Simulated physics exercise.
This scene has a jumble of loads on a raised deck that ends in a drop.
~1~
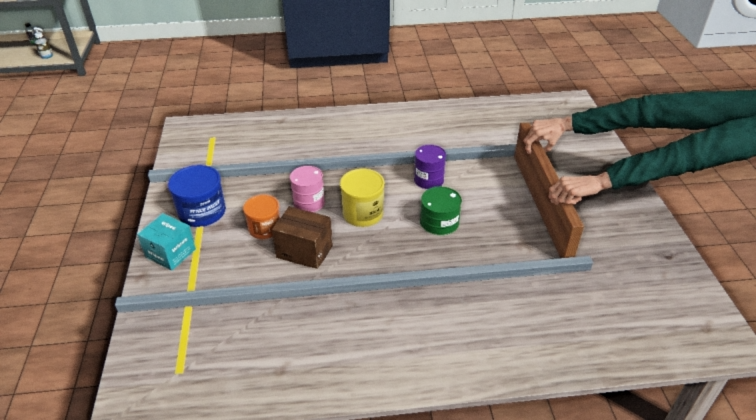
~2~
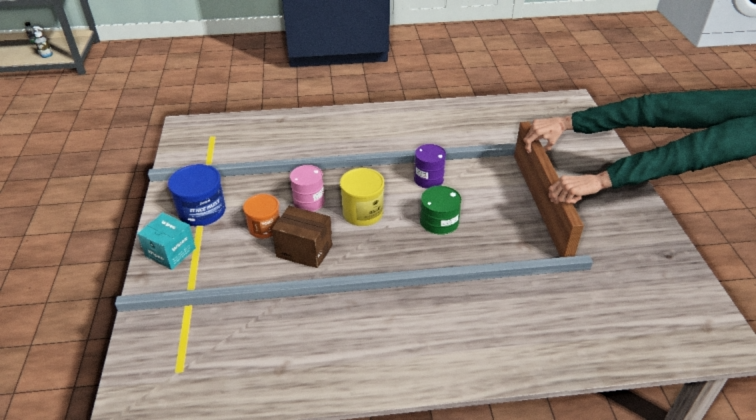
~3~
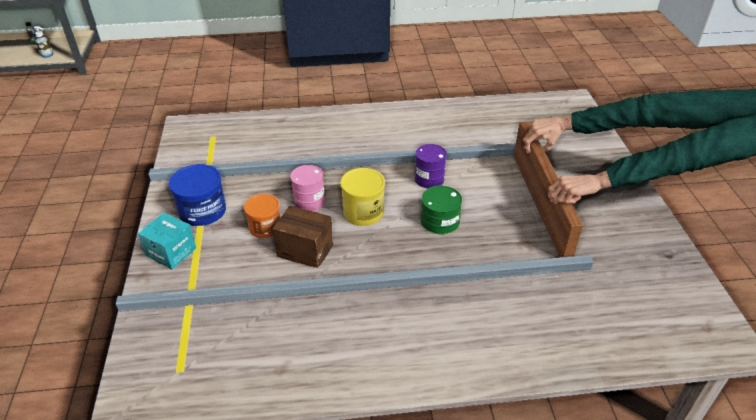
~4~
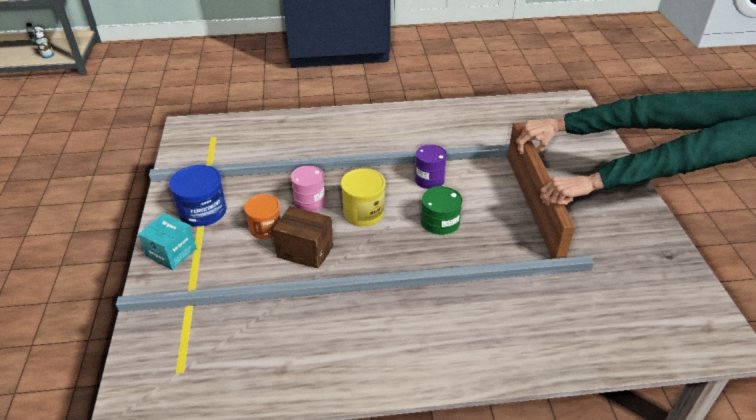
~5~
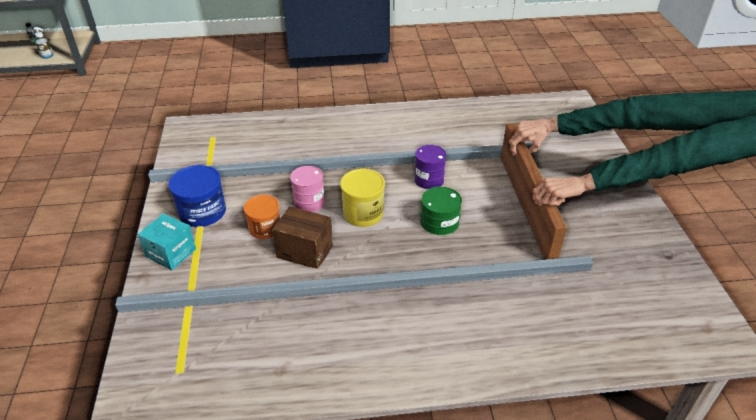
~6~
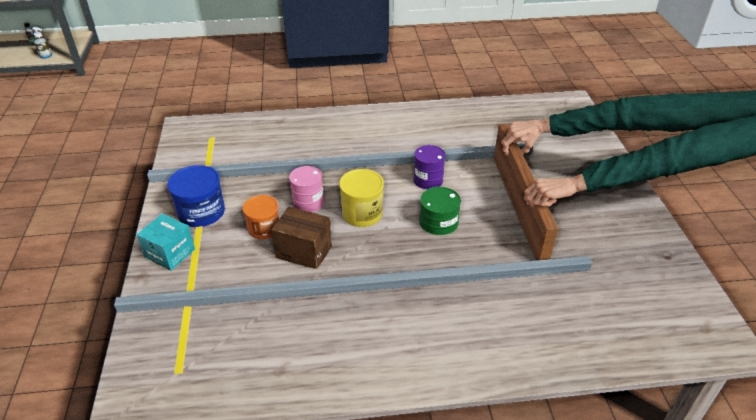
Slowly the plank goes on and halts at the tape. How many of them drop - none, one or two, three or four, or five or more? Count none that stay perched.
One or a pair drop.
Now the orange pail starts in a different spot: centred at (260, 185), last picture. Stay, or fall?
In that case it ends up off.
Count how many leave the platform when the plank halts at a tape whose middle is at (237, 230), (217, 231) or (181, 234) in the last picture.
In order, 0, 0 and 4.
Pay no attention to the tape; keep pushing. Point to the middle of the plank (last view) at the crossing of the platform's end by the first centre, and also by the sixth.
At (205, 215) for the first, at (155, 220) for the sixth.
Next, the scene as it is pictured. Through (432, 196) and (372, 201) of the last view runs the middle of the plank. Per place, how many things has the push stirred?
In order, the tallies are 2 and 4.
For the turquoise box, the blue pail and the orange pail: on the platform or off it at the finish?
One by one, the turquoise box slips off, the blue pail slips off and the orange pail holds its position.
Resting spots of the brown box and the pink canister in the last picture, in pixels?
Looks like one lands around (162, 270), and the other around (155, 179).
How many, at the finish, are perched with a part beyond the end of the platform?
Answer: 2.
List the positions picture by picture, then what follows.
Turquoise box (167, 242); blue pail (198, 196); orange pail (263, 217); plank (545, 188); tape (199, 233), in the first picture.
Blue pail (198, 195); green canister (440, 210), in the second picture.
Orange pail (263, 216); brown box (304, 237), in the third picture.
Turquoise box (168, 241); purple canister (431, 167), in the fourth picture.
Blue pail (199, 196); yellow pail (363, 198), in the fifth picture.
Turquoise box (166, 242); blue pail (198, 196); orange pail (262, 217); plank (522, 189); tape (198, 233), in the sixth picture.
Soon after, none off yet; turquoise box at rest near (166, 242); blue pail at rest near (198, 196); orange pail at rest near (262, 217).
After that, none off yet; turquoise box at rest near (166, 242); blue pail displaced a little near (183, 197); orange pail displaced well along near (207, 221).
In the end, the number that fall off is one or two; gone, blue pail and turquoise box.
